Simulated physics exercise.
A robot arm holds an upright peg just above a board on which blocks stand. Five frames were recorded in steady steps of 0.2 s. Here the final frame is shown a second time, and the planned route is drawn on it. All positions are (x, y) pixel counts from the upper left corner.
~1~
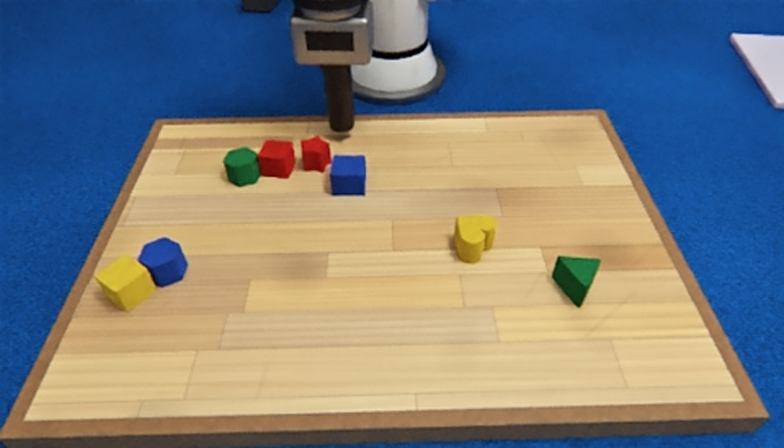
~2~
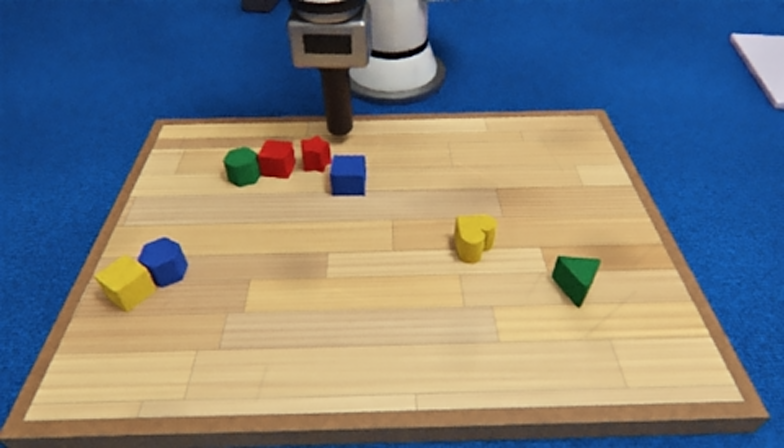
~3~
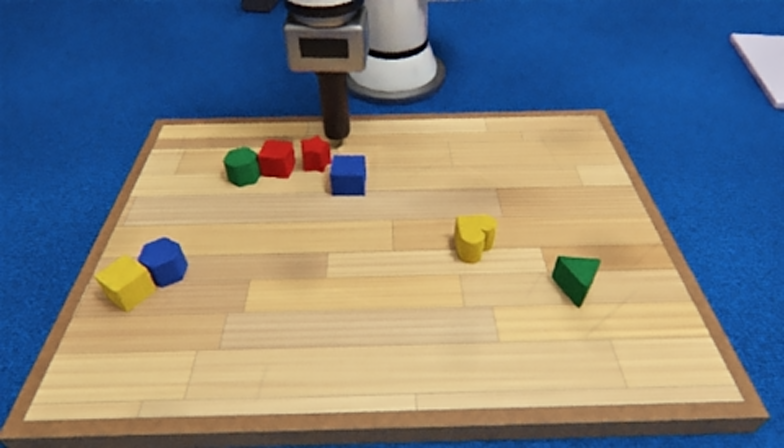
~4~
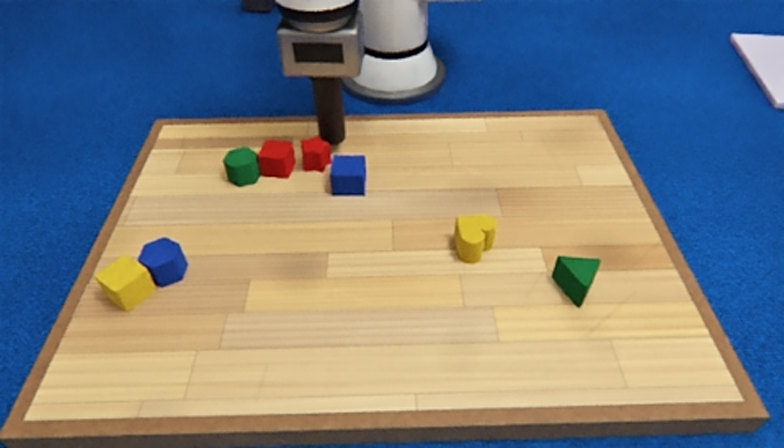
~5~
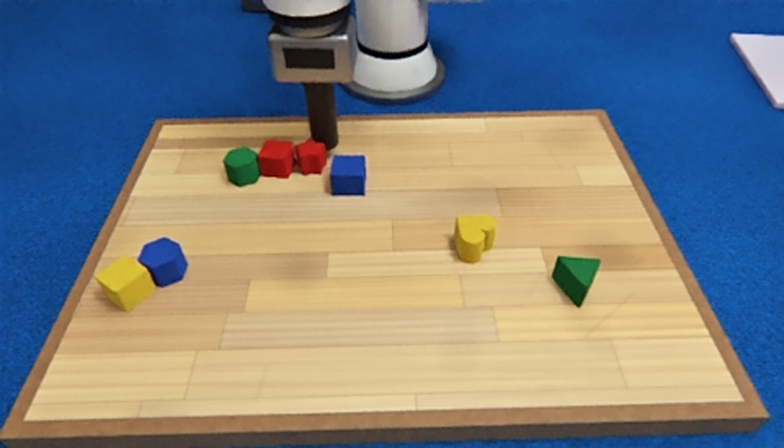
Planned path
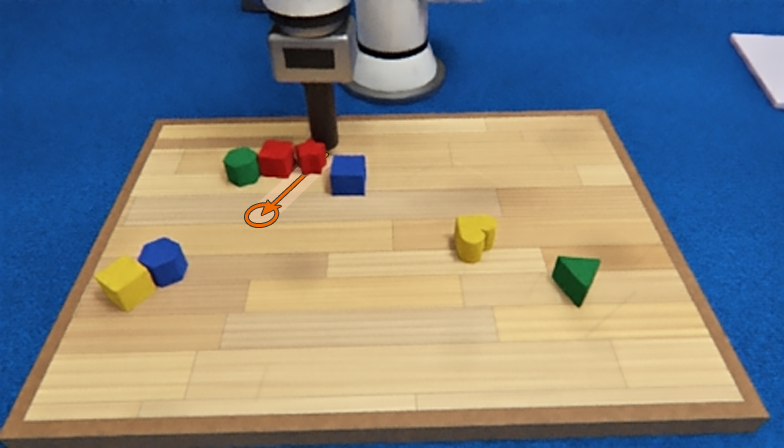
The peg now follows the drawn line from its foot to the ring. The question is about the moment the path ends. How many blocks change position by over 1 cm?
That makes 1 block.
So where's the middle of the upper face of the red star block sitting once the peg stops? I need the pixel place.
It is going to be at (239, 212).
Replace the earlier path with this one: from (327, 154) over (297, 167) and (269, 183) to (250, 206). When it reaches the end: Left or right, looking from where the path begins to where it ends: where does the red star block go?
It shifts leftward.
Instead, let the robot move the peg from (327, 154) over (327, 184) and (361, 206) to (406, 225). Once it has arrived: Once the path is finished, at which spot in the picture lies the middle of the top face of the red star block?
At roughly (296, 167).
Drawn move, from (327, 154) to (262, 215).
The first path, step by step. One third of the way, peg at (305, 163); green six-sided block at (237, 156); red square block at (272, 150), turned 10° clockwise; red star block at (288, 168).
Two thirds of the way, peg at (283, 183); green six-sided block at (236, 156); red square block at (272, 150), turned 15° clockwise; red star block at (265, 189).
At the end, peg at (259, 205); green six-sided block at (236, 156); red square block at (272, 150), turned 15° clockwise; red star block at (239, 212); blue square block still.
